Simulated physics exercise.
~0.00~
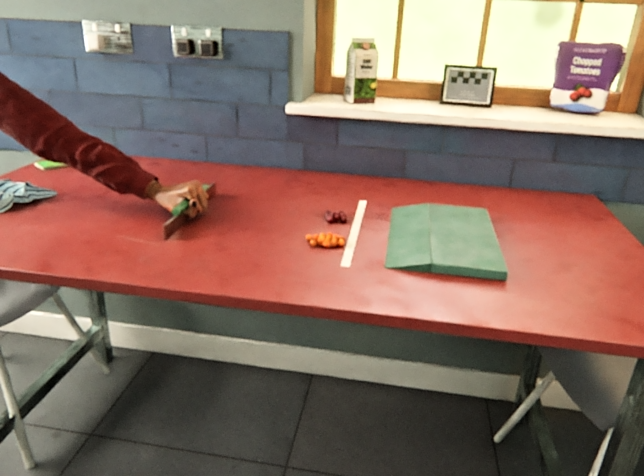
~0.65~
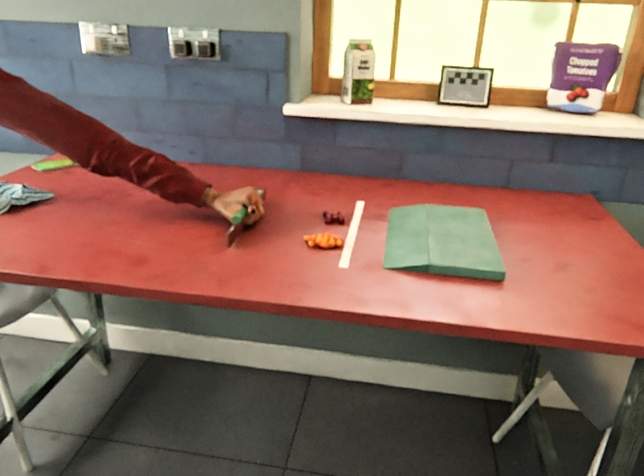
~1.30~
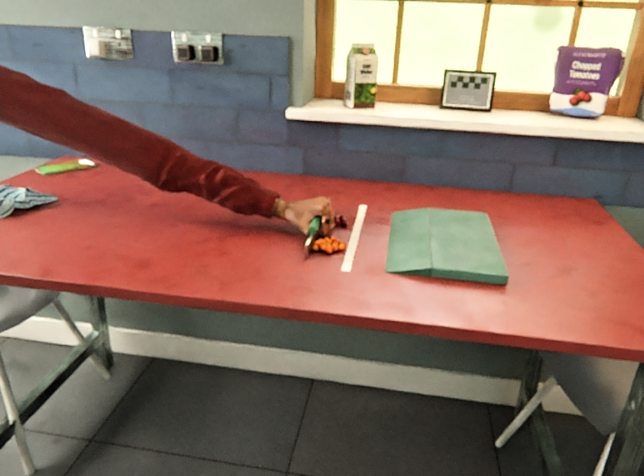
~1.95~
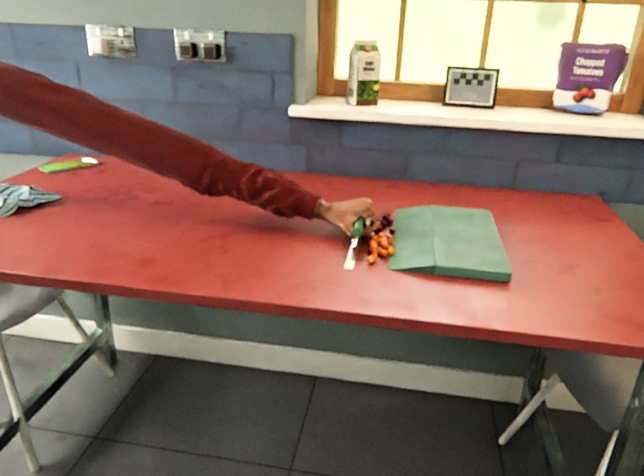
In a room with a blue tiled wall and a bright window, a slightly swaying view looks down from the front on a long red table. A green slab with a sloping left edge lies right of centre, with a strip of white tape before it and two small heaps, one orange and nearer, one dark red and farther. From the left, a dark-red-sleeved arm slides a scraper rightward across the bare tabletop. It reaches the heaps and pushes them together over the tape. The scraper ends at the tape, with both handfuls lying short of the slope and none on the slab.
